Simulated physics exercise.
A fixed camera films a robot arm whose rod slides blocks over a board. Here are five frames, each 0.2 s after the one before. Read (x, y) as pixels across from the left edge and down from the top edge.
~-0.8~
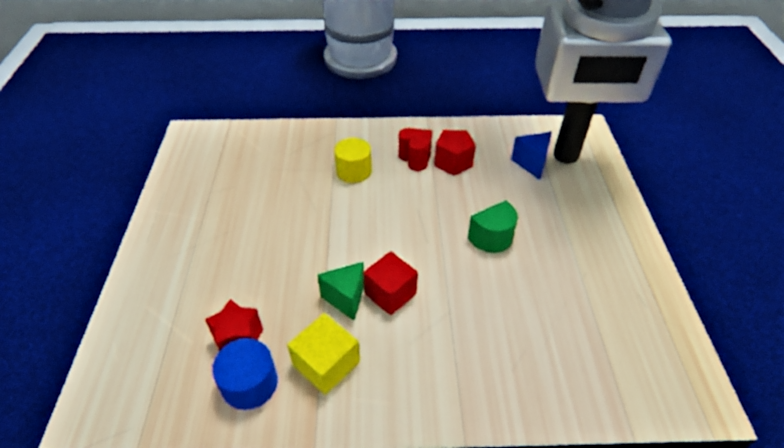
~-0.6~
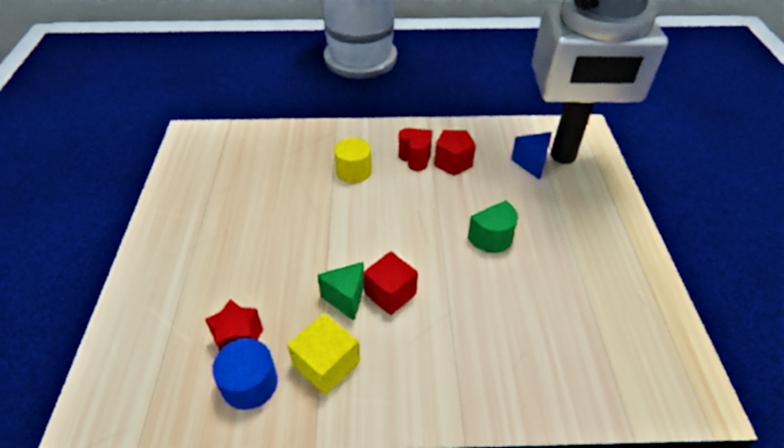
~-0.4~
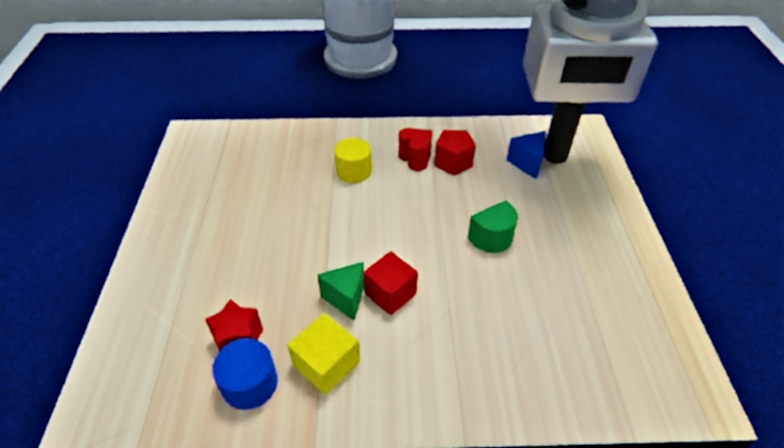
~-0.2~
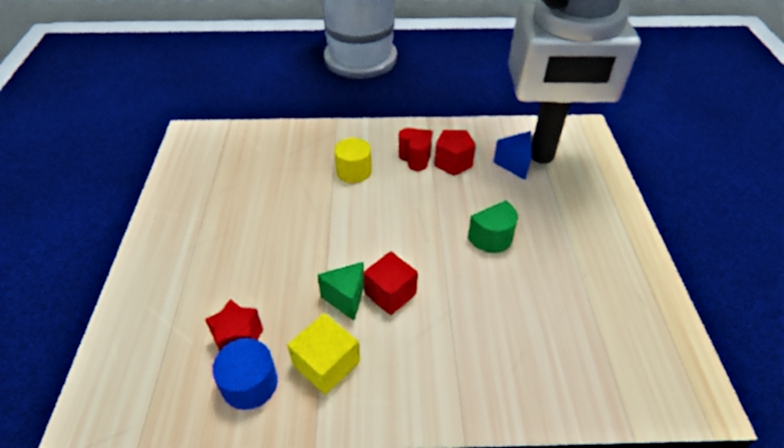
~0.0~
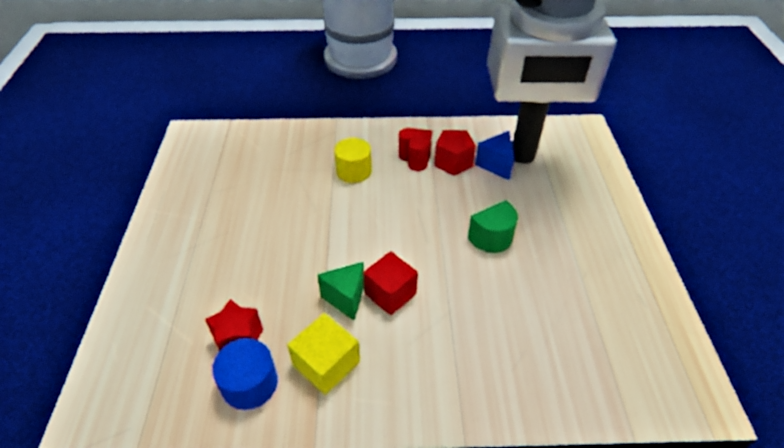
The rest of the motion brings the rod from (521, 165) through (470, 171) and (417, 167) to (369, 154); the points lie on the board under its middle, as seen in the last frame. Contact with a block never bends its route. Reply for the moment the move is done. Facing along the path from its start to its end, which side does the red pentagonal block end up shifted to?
Measured against the direction from start to end, the red pentagonal block shifts toward the left-hand side.
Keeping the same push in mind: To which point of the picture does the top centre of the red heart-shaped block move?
The spot you're after is about (366, 115) in the image.
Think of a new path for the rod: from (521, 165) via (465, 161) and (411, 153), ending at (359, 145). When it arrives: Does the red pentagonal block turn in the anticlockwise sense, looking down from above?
No, I don't think so.
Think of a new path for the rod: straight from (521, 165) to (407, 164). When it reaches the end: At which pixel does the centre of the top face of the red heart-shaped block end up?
Located at (387, 130).
On the path given first. One third of the way, rod (471, 163); red heart-shaped block (397, 131), turned 20° clockwise; red pentagonal block (421, 148), turned 70° clockwise; blue triangular block (453, 158), turned 35° anticlockwise.
Two thirds of the way, rod (418, 159); red heart-shaped block (390, 130), turned 50° clockwise; red pentagonal block (390, 154), turned 70° clockwise; blue triangular block (437, 167), turned 65° anticlockwise.
At the end, rod (369, 146); yellow cylinder (336, 151); red heart-shaped block (366, 115), turned 80° clockwise; red pentagonal block (376, 156), turned 25° clockwise; blue triangular block (437, 167), turned 65° anticlockwise.
